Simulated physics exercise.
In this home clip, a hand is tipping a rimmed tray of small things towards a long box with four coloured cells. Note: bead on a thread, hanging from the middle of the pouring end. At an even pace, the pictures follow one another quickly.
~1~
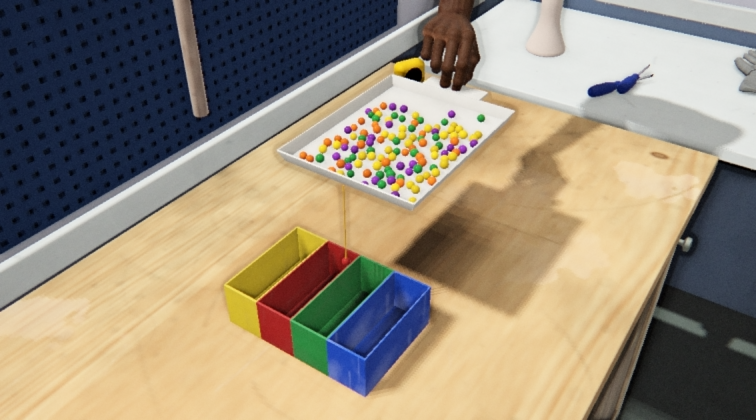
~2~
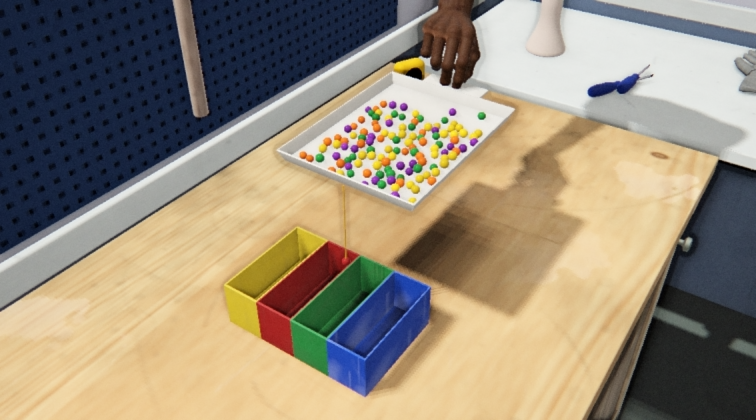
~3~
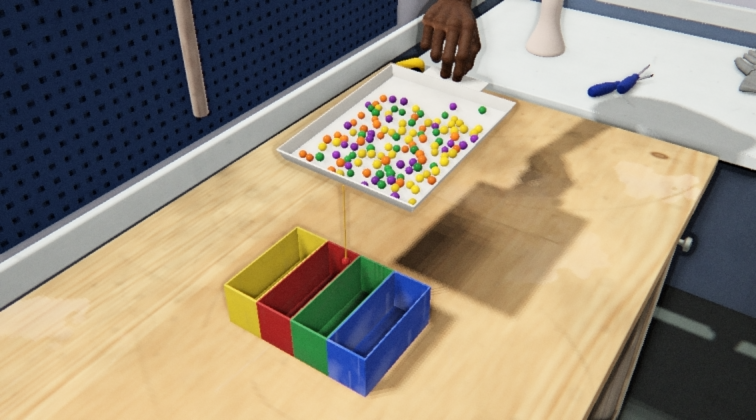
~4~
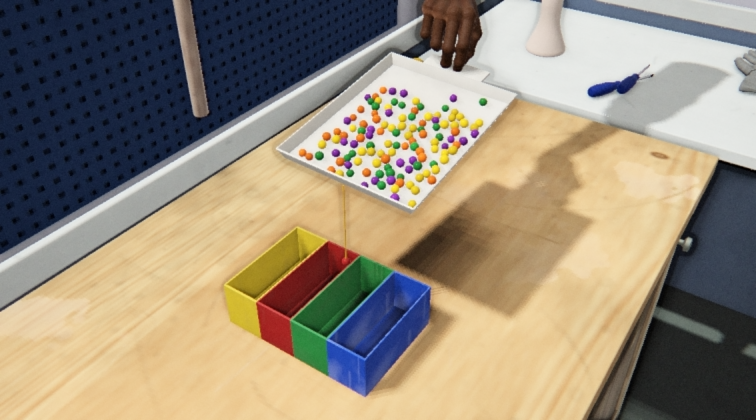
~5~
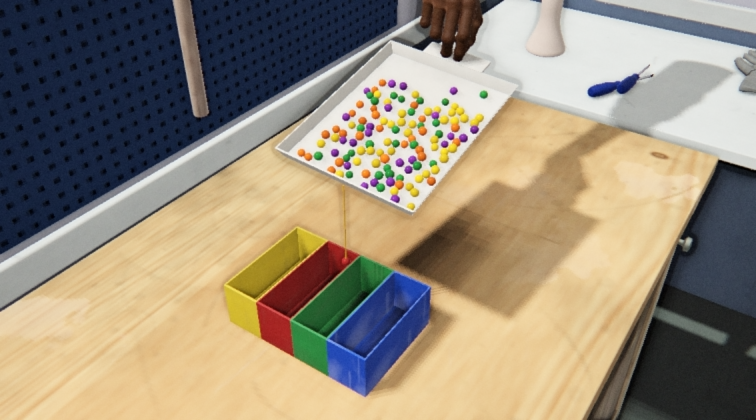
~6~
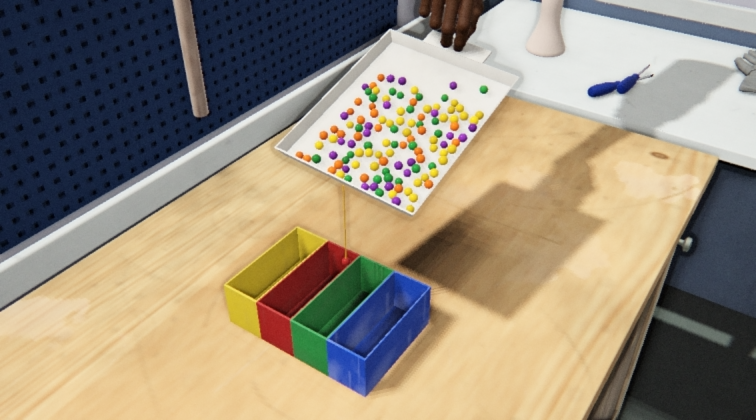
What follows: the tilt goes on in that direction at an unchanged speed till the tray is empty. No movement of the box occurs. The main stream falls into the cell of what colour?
Colour: Blue.
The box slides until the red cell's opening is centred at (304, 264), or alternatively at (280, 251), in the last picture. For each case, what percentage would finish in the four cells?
40 and 20 in a hundred, in turn.
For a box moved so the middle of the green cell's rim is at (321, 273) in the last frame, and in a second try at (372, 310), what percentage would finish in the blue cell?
About 30 and 40 per cent respectively.
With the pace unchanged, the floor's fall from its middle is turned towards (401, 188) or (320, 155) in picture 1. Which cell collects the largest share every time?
Try A: The cell in blue / try B: Yellow.
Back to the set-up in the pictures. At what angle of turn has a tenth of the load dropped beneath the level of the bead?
It sits at roughly 60°.
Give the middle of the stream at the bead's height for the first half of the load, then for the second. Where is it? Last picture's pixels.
Around (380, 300), followed by around (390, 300).
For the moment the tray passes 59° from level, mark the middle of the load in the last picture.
Close to (383, 201).
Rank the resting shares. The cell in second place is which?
I'd say the cell in green takes second place.
Shortly afterwards, tray tipped steeply; near two thirds on the tray; a little in the blue cell; a little in the green cell; near a quarter falling or outside the box.
Next, tray tipped right over; near half in the blue cell; near a quarter in the green cell; only a few in the yellow cell; near a third falling or outside the box.
Some moments later, tray tipped past a quarter turn; near half in the blue cell; near a quarter in the green cell; only a few in the yellow cell; near a quarter falling or outside the box.
In the end, tray tipped past a quarter turn; near half in the blue cell; near a quarter in the green cell; only a few in the yellow cell; none at all in the red cell; near a quarter outside the box.
